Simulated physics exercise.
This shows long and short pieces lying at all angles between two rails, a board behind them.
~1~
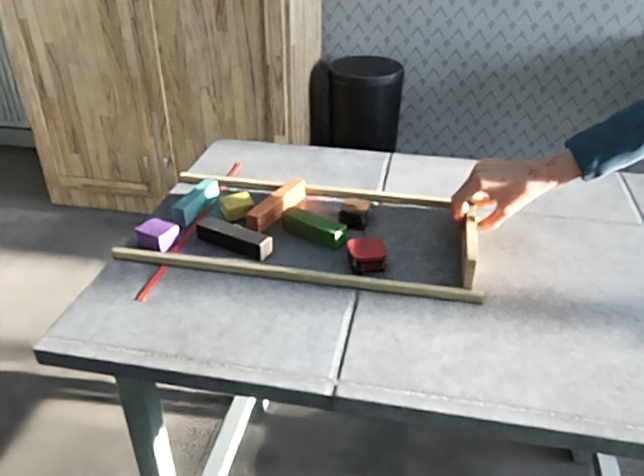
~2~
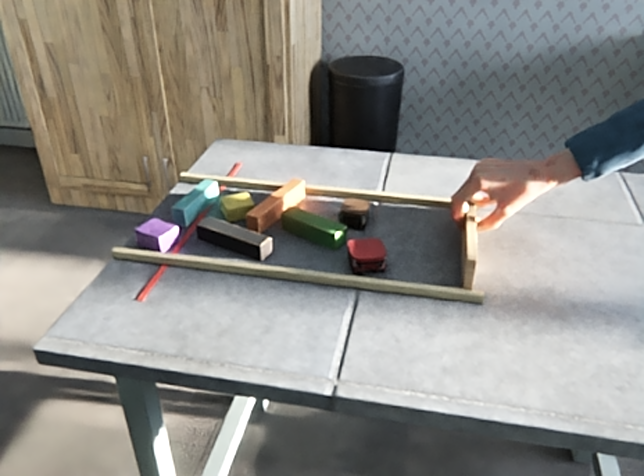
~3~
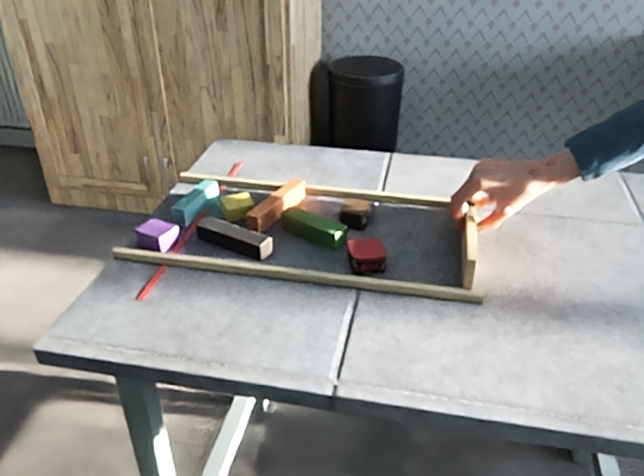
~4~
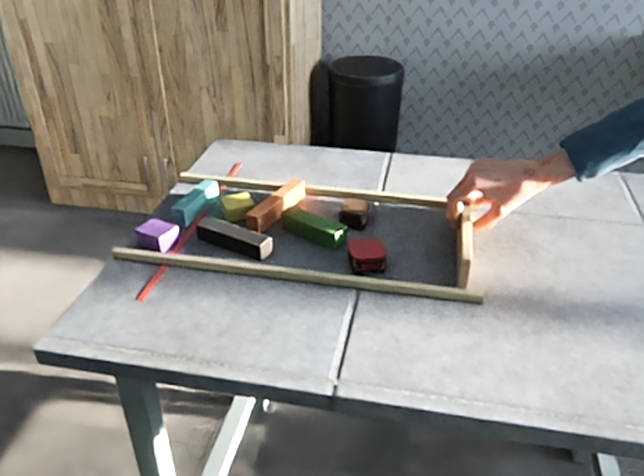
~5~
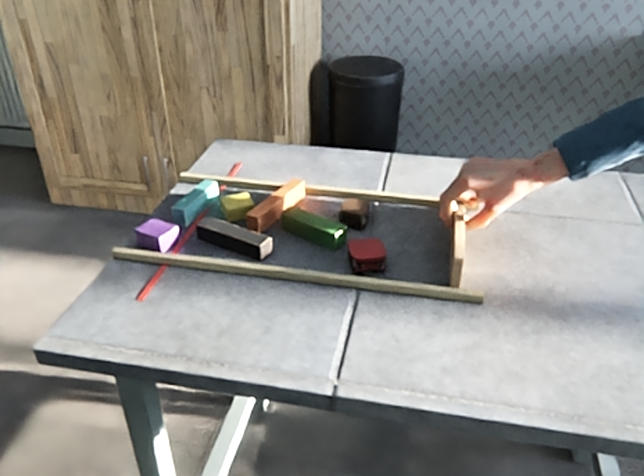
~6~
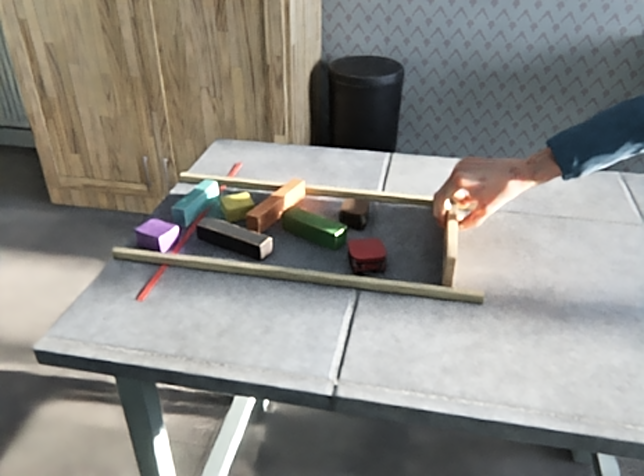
A hand slides an upright board slightly left between two rails toward scattered, unmoving colored blocks.
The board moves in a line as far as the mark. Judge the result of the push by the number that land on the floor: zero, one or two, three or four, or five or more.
The number that land on the floor is three or four.
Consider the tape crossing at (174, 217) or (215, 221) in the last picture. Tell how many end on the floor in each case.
In order, 5 then 1.
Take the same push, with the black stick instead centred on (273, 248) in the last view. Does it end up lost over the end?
In the end it hangs on.
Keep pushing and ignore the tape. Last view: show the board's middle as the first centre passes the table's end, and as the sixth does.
I'd say close to (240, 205), and after that close to (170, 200).
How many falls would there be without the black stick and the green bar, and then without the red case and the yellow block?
1, then 1.
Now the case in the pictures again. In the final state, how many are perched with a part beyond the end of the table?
As for overhanging, the count is 2.
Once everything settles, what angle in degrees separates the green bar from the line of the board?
I'd estimate about 30 degrees.
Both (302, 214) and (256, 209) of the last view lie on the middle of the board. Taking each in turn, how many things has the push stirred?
The counts are 6 and 7.
A little later, none off yet; purple block at rest near (157, 235); turquoise bar at rest near (196, 202); yellow block moving near (234, 206).
When it is over, the number that fall off is three or four; down, black stick, yellow block and turquoise bar.
